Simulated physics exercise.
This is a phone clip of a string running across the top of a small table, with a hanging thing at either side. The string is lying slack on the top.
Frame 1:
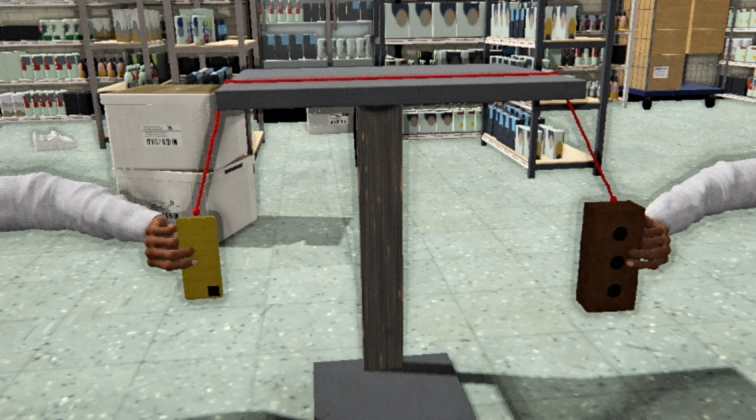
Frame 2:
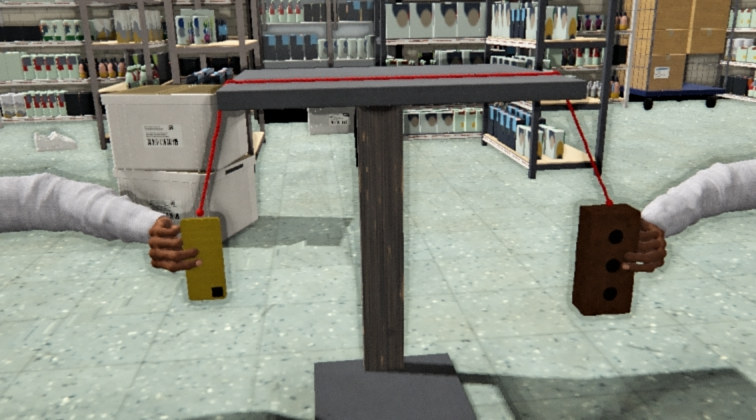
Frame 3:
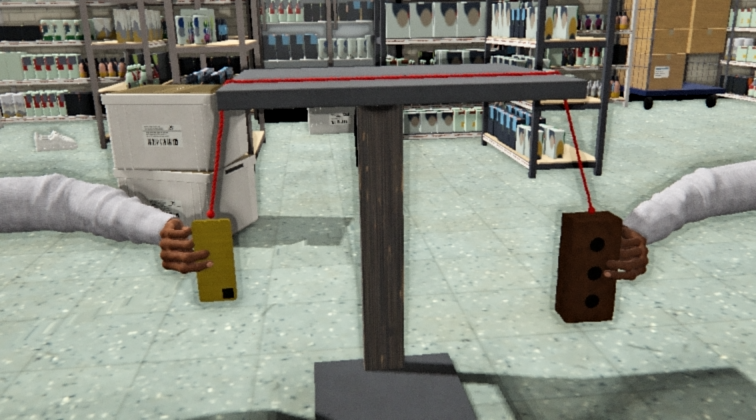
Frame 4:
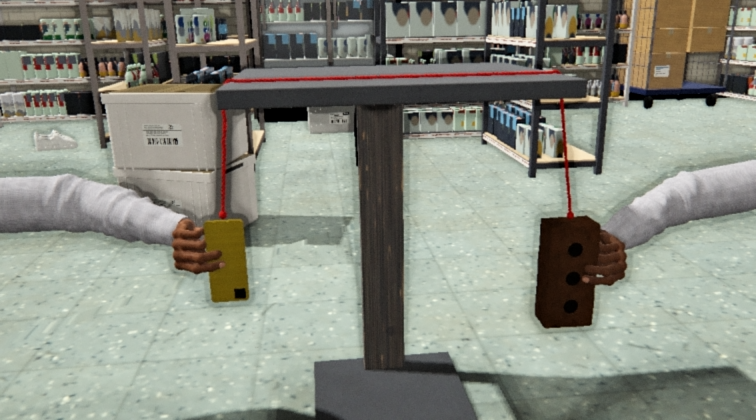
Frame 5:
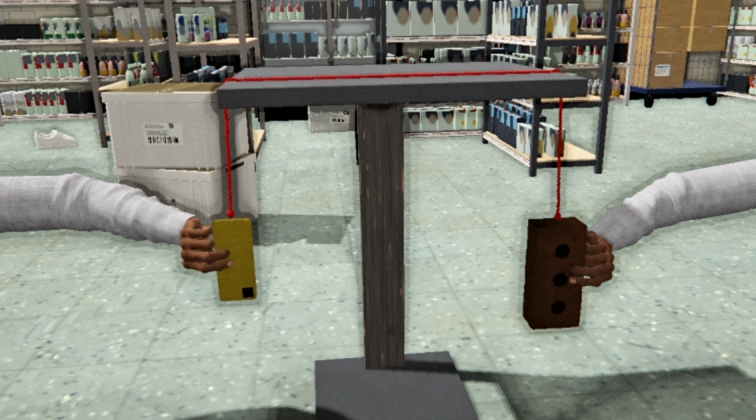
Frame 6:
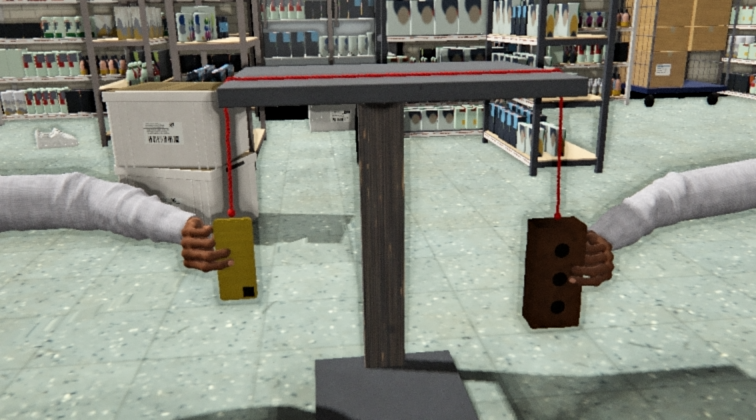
Two hands moving a yellow block and a dark brown brick inward on a red string across a tabletop, then keeping still.
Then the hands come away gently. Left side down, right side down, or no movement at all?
Right side down.
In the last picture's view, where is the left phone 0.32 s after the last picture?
About (232, 159).
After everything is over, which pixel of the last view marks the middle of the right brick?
(538, 390), give or take.
Then, 0.32 s later than the last view, left phone higher near (232, 159); right brick lower near (545, 355).
Then, 0.68 s later than the last view, left phone pulled up onto the top near (324, 25); right brick down on the floor near (538, 390).
Then, 1.06 s later than the last view, left phone pulled up onto the top near (474, 70); right brick down on the floor near (538, 390).
Finally, left phone pulled up onto the top near (474, 70); right brick down on the floor near (538, 390). The string runs down on the right.
